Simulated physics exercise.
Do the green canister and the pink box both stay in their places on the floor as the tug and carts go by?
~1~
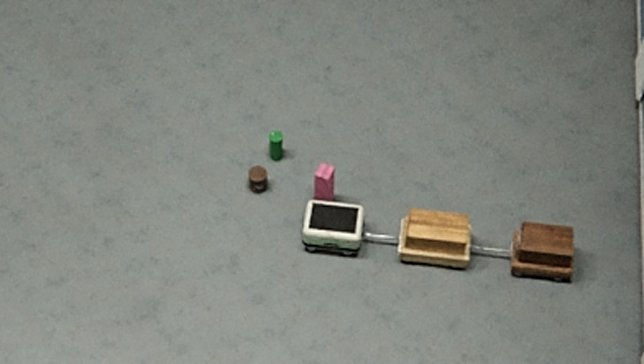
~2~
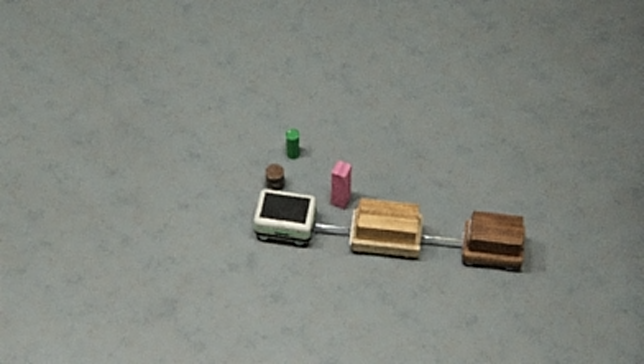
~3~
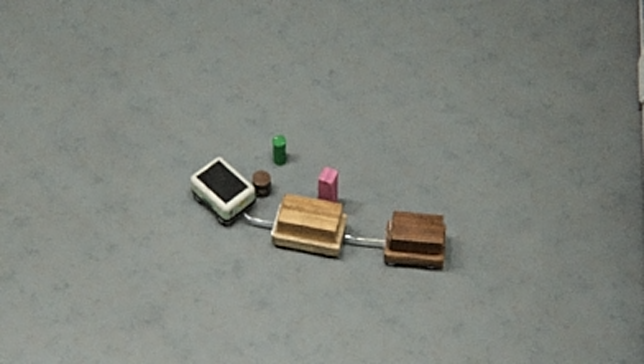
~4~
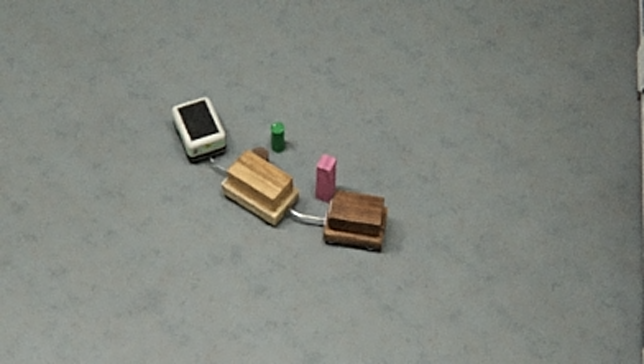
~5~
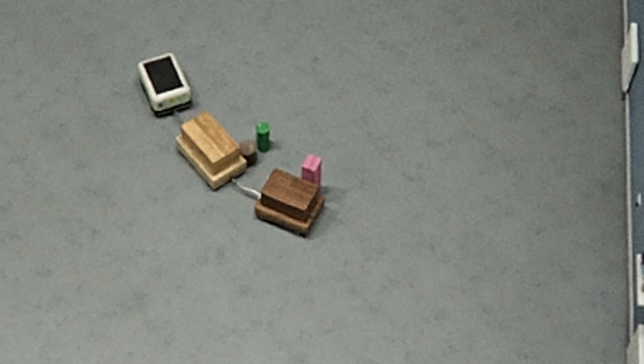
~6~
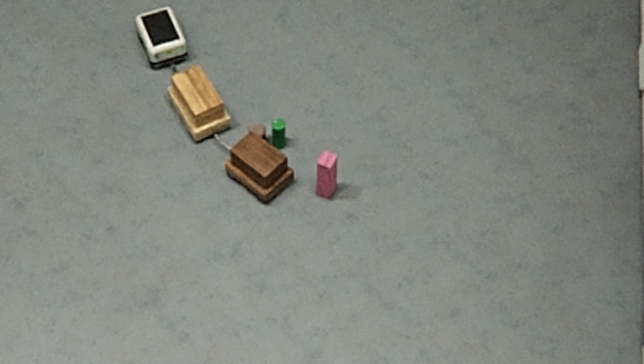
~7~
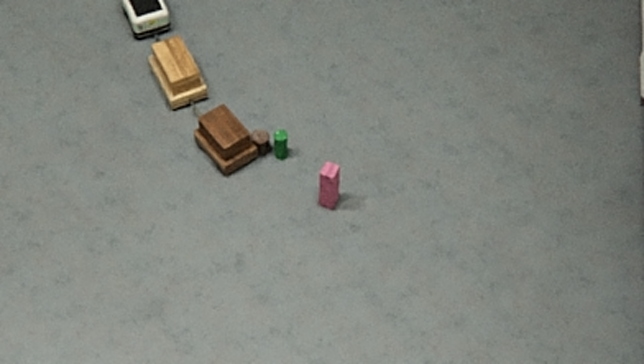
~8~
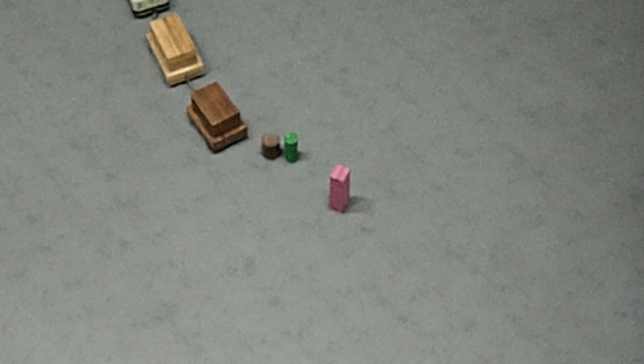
Yes, both stay put. The green canister and the pink box are still standing where they started once the carts have passed.
